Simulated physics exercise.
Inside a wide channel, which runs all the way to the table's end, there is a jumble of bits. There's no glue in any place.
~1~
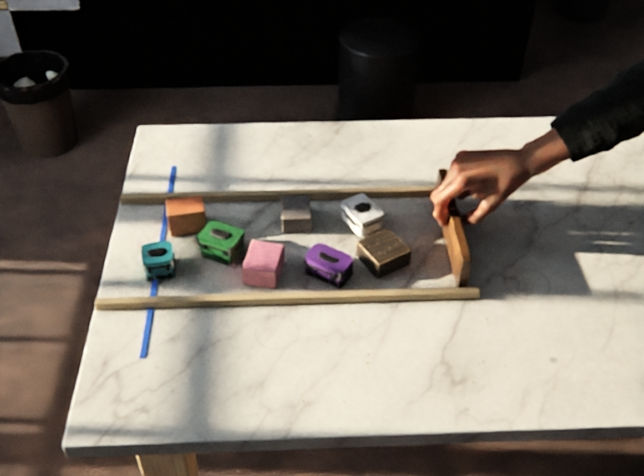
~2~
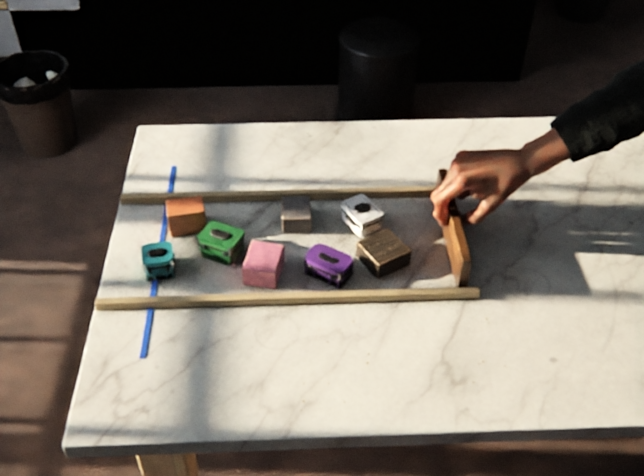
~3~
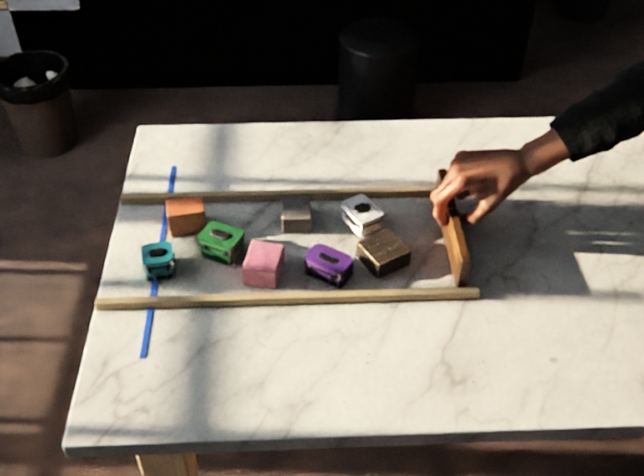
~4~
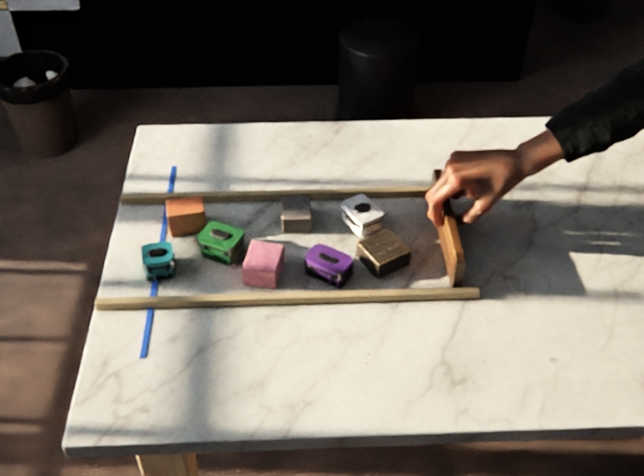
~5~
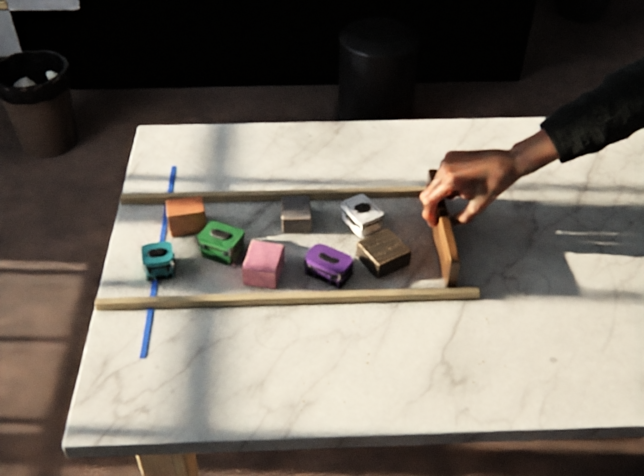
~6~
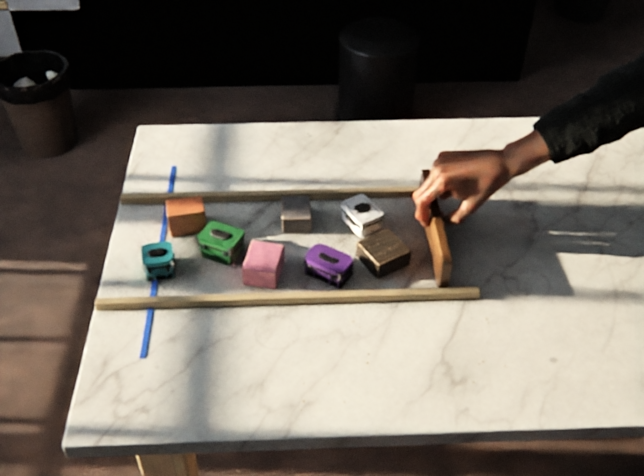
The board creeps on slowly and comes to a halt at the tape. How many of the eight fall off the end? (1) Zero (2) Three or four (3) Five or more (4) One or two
Answer: 2.
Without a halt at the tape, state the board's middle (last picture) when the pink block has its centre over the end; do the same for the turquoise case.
Roughly (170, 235); roughly (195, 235).
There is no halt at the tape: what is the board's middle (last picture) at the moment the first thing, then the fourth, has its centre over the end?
At (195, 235) for the first, at (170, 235) for the fourth.
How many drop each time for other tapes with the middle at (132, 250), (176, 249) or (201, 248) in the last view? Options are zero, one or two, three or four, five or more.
One after another: More than four, either one or two, zero.
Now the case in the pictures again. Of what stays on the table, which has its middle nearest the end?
Foremost is the grey block.
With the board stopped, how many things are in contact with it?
Counting them up gives 3.
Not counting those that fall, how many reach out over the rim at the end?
The tally is 1.
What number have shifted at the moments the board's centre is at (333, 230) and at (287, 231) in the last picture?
4, then 6.
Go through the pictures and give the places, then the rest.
Turquoise case (159, 261); orange block (187, 216); green case (222, 243); board (452, 227); tape (160, 249), in the first picture.
Orange block (187, 216); board (452, 227), in the second picture.
Green case (222, 243); black block (383, 253), in the third picture.
Turquoise case (159, 261); pink block (264, 265), in the fourth picture.
Orange block (187, 216); grey block (296, 214), in the fifth picture.
Turquoise case (159, 261); orange block (187, 216); green case (222, 243); board (434, 227); tape (160, 249), in the sixth picture.
Soon after, none off yet; turquoise case at rest near (159, 261); orange block at rest near (187, 216); green case at rest near (222, 243).
In the end, the number that fall off is three or four; gone, pink block, green case, orange block and turquoise case.
